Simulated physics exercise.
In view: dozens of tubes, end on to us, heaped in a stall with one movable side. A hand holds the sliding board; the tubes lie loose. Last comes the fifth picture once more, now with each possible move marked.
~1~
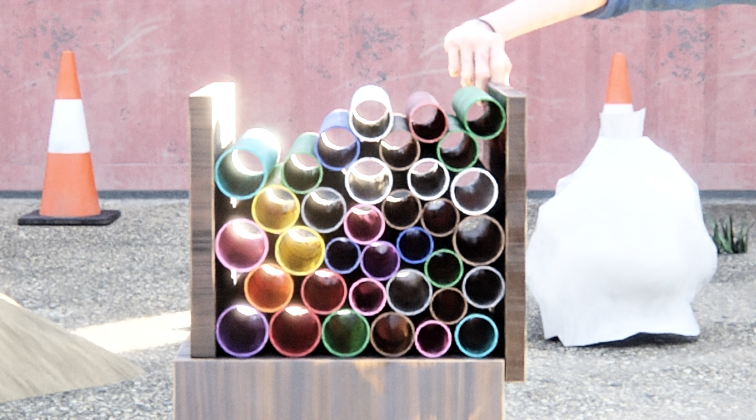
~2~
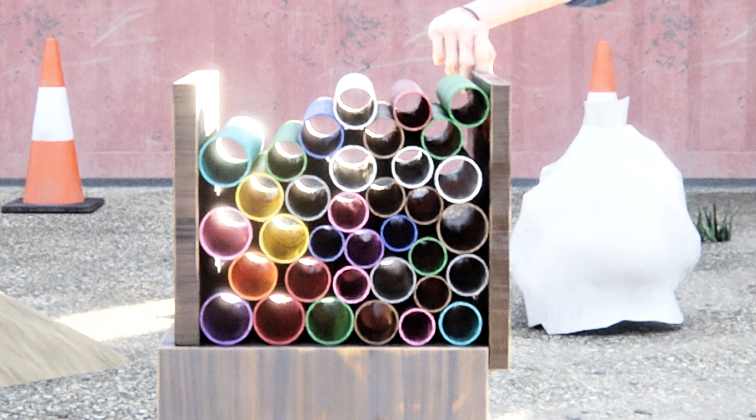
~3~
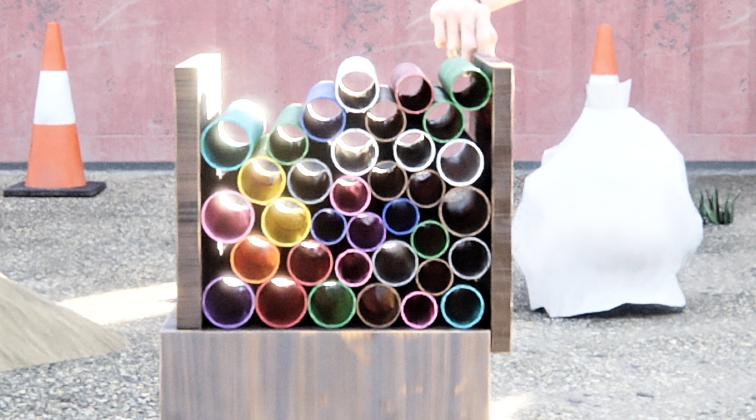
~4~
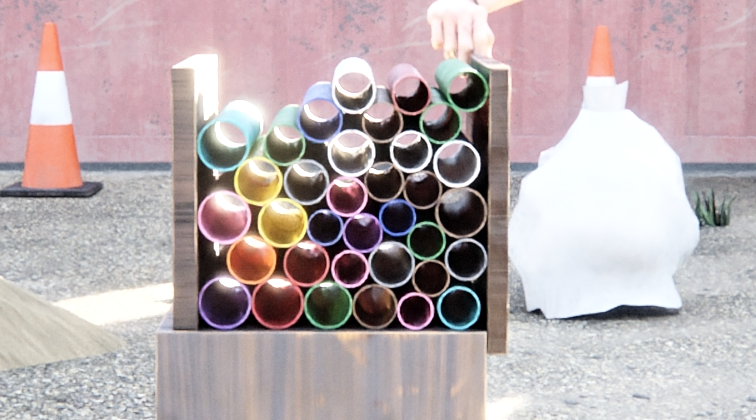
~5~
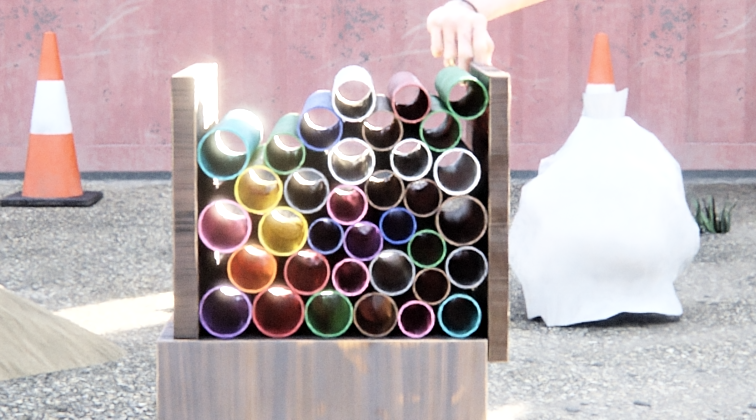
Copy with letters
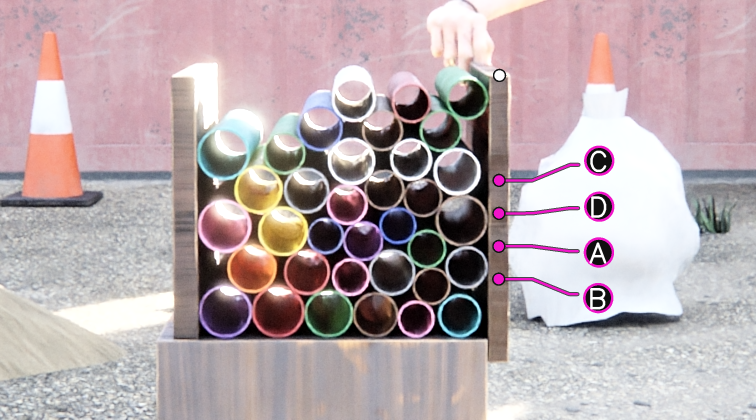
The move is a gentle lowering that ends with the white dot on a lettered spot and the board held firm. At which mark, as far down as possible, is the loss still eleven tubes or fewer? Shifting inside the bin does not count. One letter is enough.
At most to B.
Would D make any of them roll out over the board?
At D: Yes.
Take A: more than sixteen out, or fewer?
Fewer than sixteen.
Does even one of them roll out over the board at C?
Yes, at C.
On the marked copy, A at (499, 246); B at (499, 279); C at (499, 180); D at (499, 214); the white dot at (500, 76).
Taking B. A third of the way, top of the board (488, 180).
Two thirds of the way, top of the board (488, 278).
When it is over, top of the board (488, 278), eleven out over the board.
As for the rest, A about seven out over the board; C one out over the board; D about seven out over the board.
